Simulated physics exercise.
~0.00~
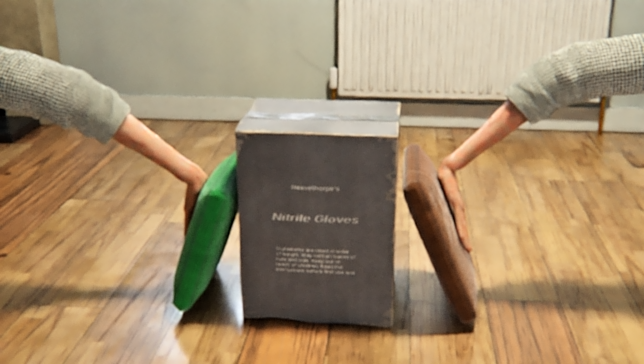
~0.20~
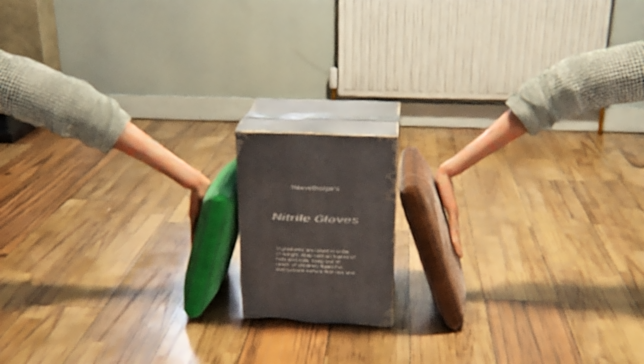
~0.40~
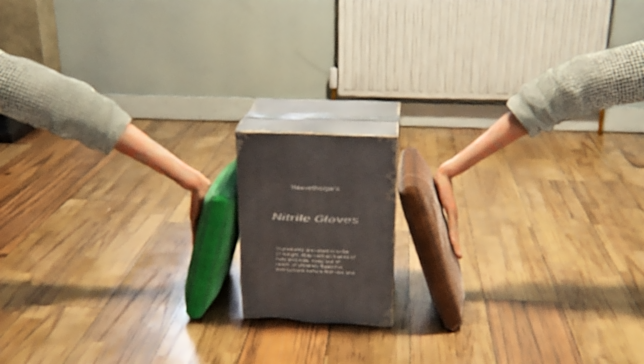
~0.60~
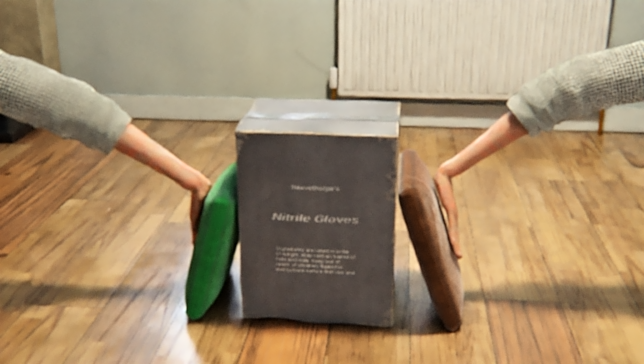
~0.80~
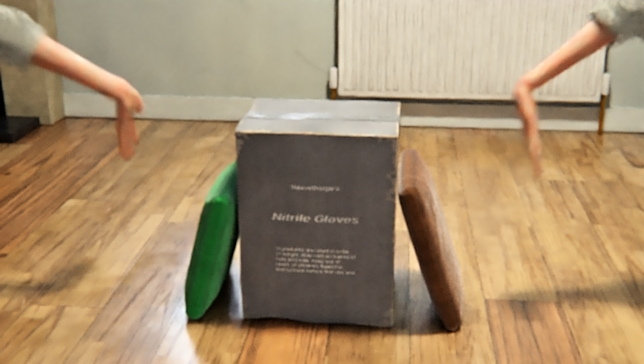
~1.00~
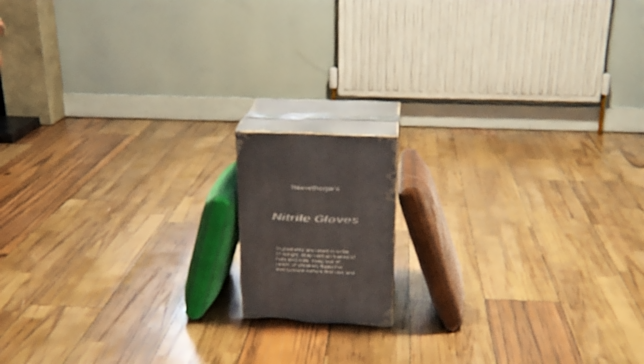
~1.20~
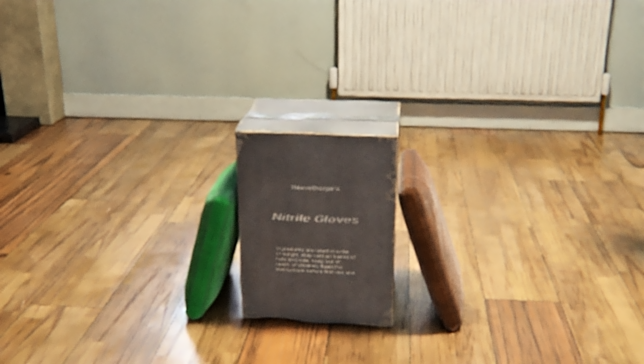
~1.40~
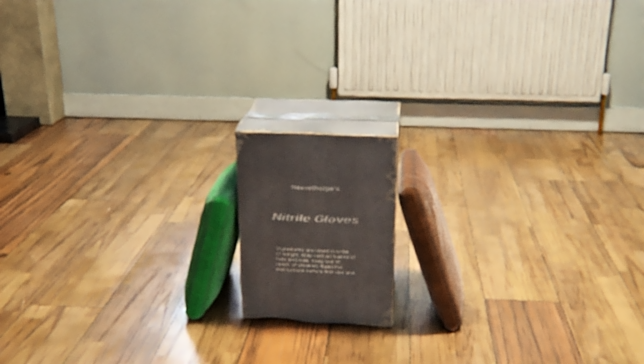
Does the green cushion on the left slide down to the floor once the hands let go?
No, the green cushion stays propped against the left side of the grey box, and the brown one keeps leaning too.
